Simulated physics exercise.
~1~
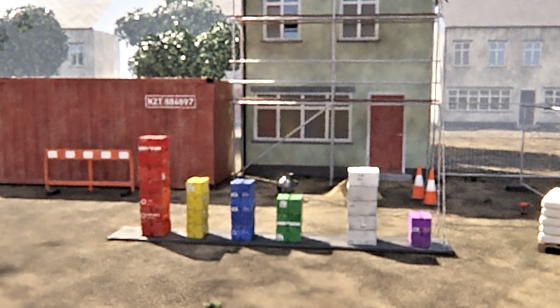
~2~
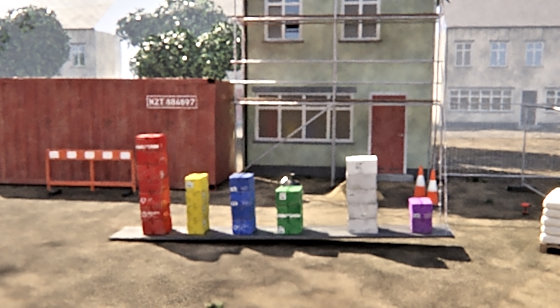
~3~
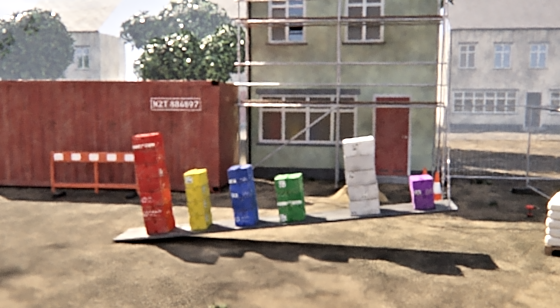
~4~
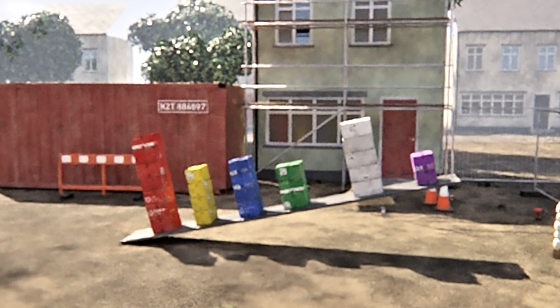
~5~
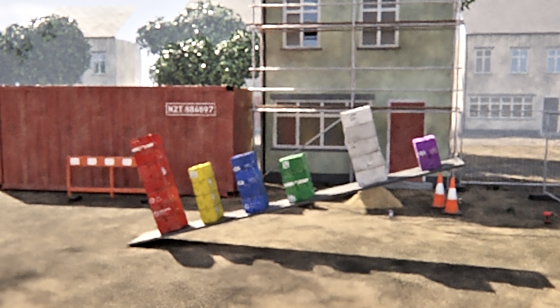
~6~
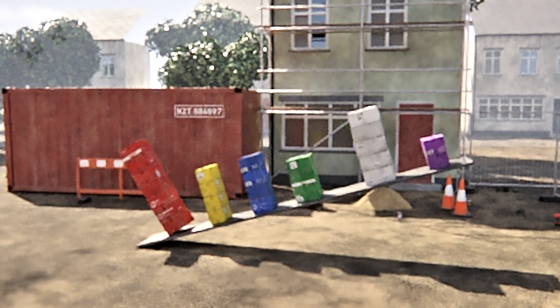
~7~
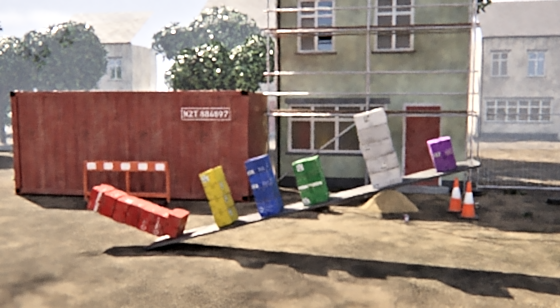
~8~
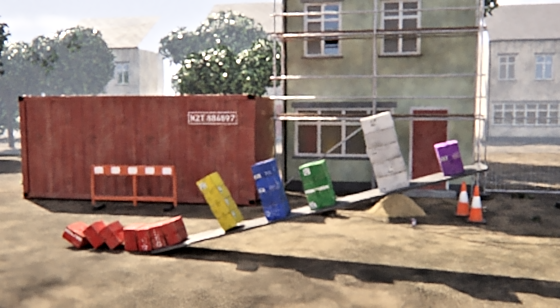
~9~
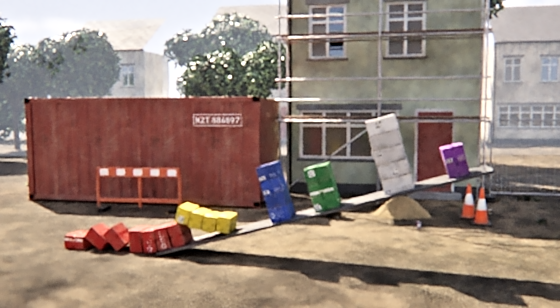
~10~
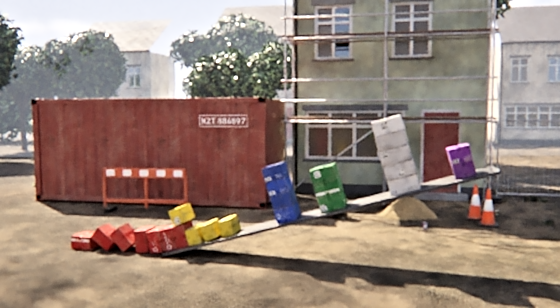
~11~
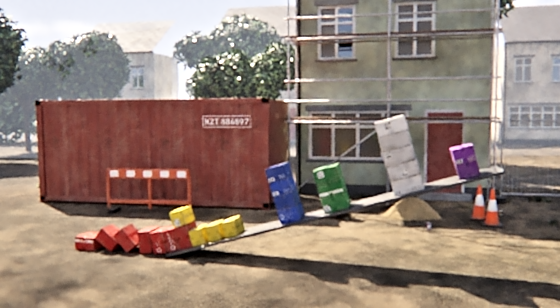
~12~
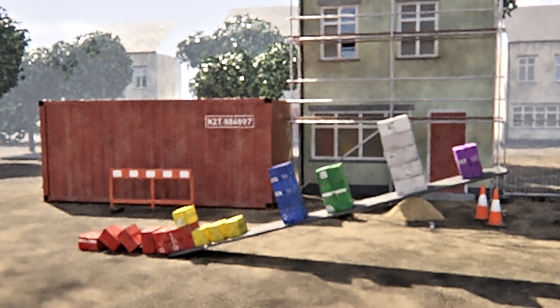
A long, flat deck carrying six piles of taped cartons, red, yellow, blue, green, white and purple from left to right, lies in a dirt yard before a red container and a scaffolded house, seen from the front. Its right end rises steadily while the left end stays low, and the piles lean left with it. The tall red pile tips over the low end and spills along the ground. The yellow pile then topples onto the foot of the slope, against the red cartons. The deck stays tilted, with the blue, green, white and purple piles leaning but upright.
